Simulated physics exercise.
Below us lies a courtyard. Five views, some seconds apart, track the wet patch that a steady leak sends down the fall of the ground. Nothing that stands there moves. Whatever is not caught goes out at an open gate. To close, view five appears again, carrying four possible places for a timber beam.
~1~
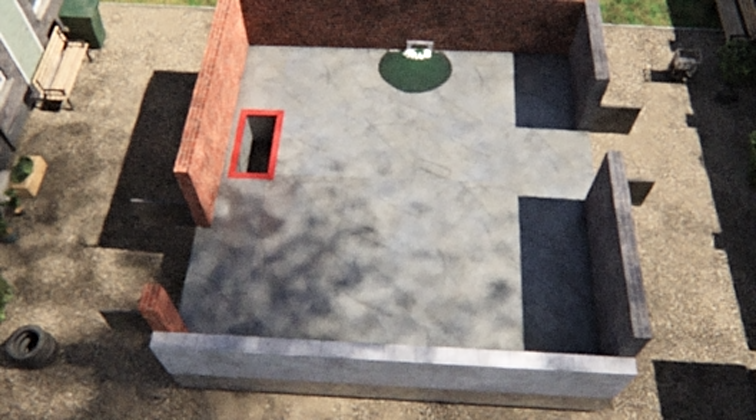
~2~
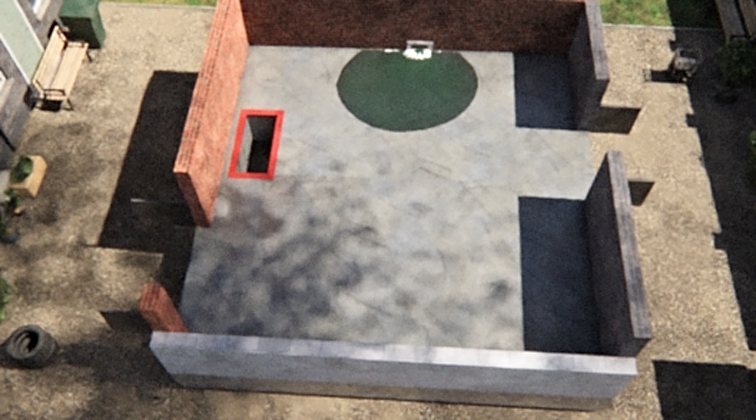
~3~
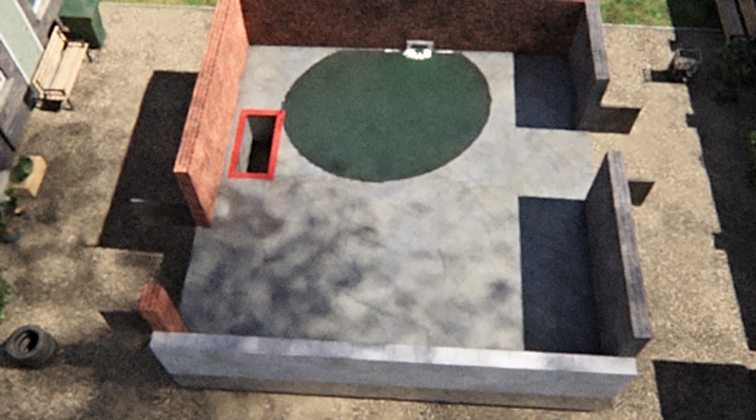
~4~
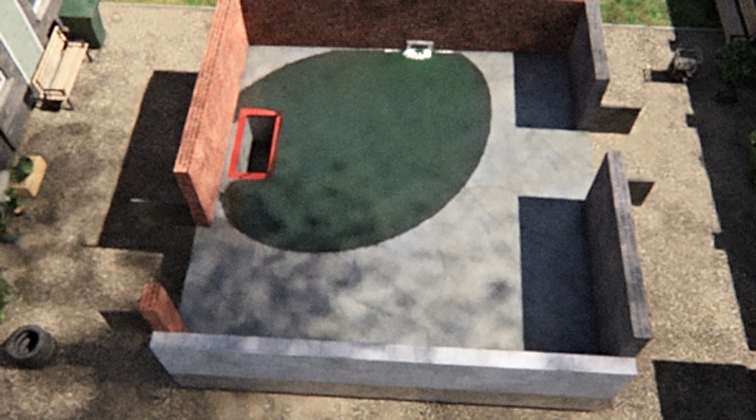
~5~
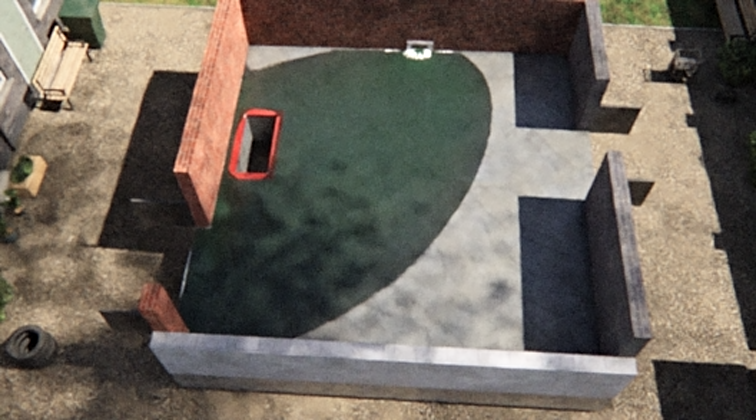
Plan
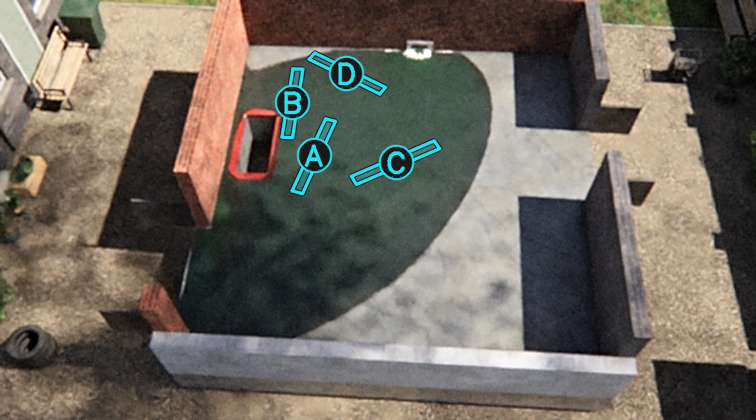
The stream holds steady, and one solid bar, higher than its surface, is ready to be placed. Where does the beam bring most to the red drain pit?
Take C.
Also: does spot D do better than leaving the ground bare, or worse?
Worse.
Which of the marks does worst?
That is spot B.
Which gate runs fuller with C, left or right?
The left gate.
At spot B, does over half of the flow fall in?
No.
In cyan, A from (297, 192) to (330, 120); B from (287, 137) to (297, 69); C from (353, 180) to (436, 144); D from (311, 56) to (382, 90).
With A, about 27 % of the stream goes into the red drain pit, about 73 % out by the gates.
With B, about 21 % of the stream goes into the red drain pit, about 79 % out by the gates.
With C, about 50 % of the stream goes into the red drain pit, about 50 % out by the gates.
With D, about 26 % of the stream goes into the red drain pit, about 74 % out by the gates.
